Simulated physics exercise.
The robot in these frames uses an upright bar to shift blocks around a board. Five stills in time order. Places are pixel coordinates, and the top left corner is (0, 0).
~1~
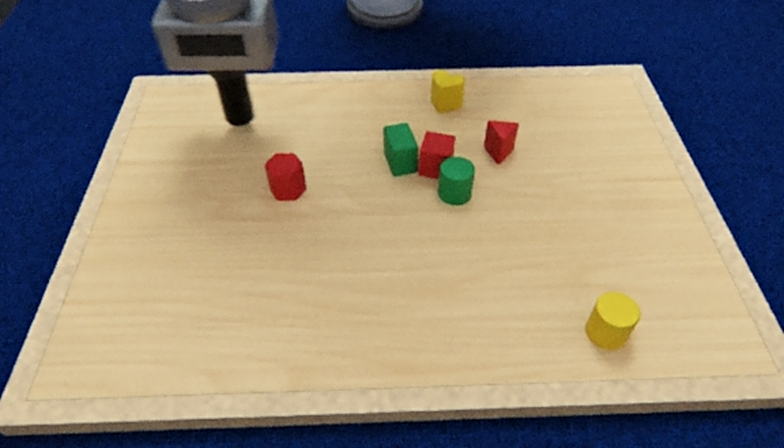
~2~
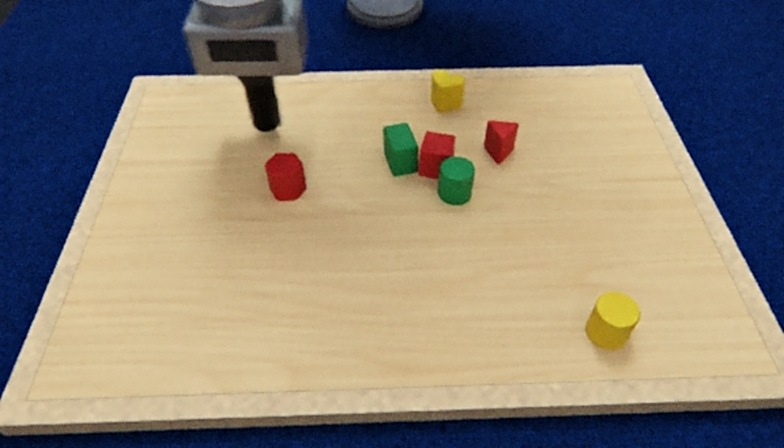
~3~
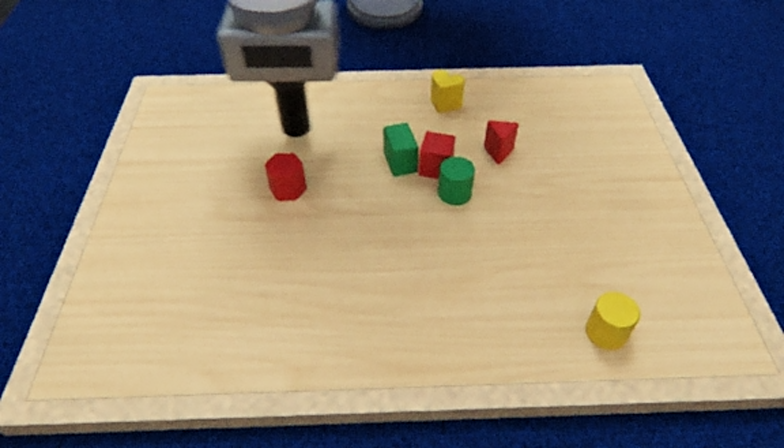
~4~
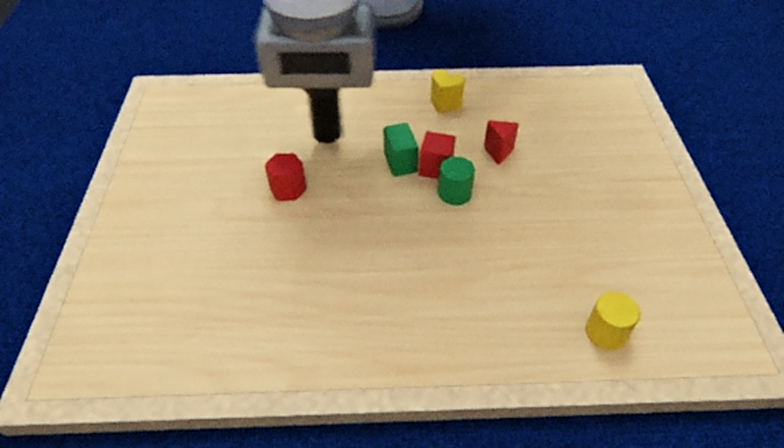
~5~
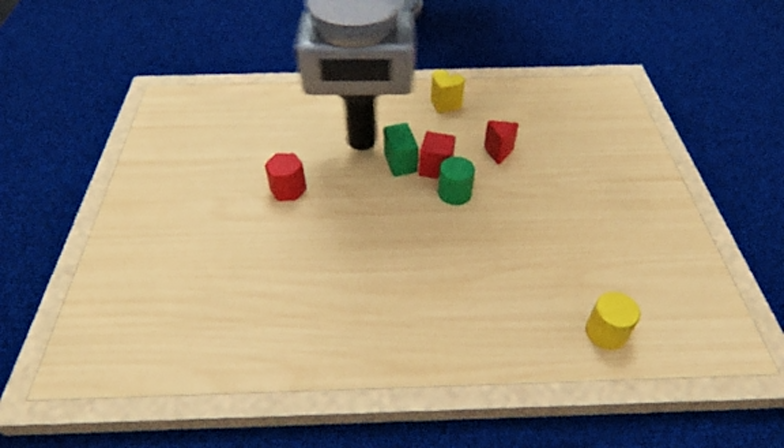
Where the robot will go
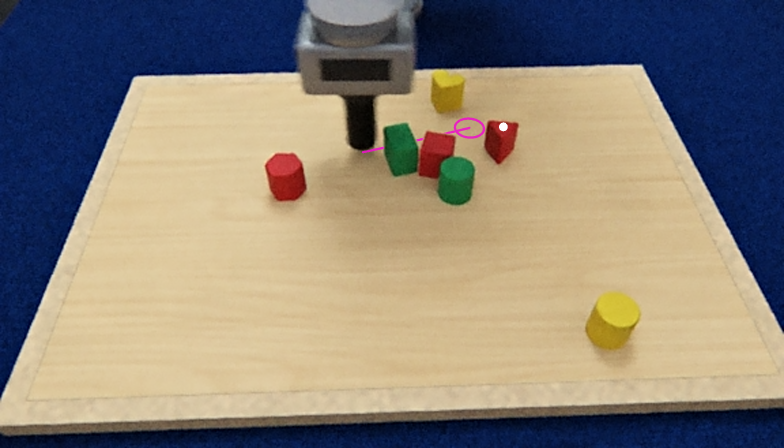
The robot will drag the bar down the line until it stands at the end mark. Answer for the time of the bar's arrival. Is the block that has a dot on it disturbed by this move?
The block that has a dot on it keeps its place.
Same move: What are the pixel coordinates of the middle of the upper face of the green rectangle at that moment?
So, by the moment the path ends, you'll find the top centre of the green rectangle at (438, 130).
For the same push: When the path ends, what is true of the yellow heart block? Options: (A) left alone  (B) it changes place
A
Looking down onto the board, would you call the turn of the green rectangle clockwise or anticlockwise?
Looking from above, the answer is clockwise.
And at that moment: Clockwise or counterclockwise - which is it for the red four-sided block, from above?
It turns clockwise.
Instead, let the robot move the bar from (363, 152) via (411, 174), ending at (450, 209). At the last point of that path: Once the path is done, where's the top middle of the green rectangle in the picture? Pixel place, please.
I'd guess (454, 149).
Drawn move, in a line from (363, 152) to (469, 128); the dot is on the red triangle.
What follows on the original path. One third of the way, bar (401, 132); green rectangle (420, 135), turned 50° clockwise; red four-sided block (445, 144), turned 20° clockwise; green circular block (459, 170).
Two thirds of the way, bar (437, 124); green rectangle (438, 130), turned 85° clockwise; red four-sided block (454, 147), turned 50° clockwise; green circular block (460, 172).
At the end, bar (471, 116); green rectangle (438, 130), turned 85° clockwise; red four-sided block (454, 148), turned 55° clockwise; yellow heart block still; green circular block (460, 172); red triangle still.
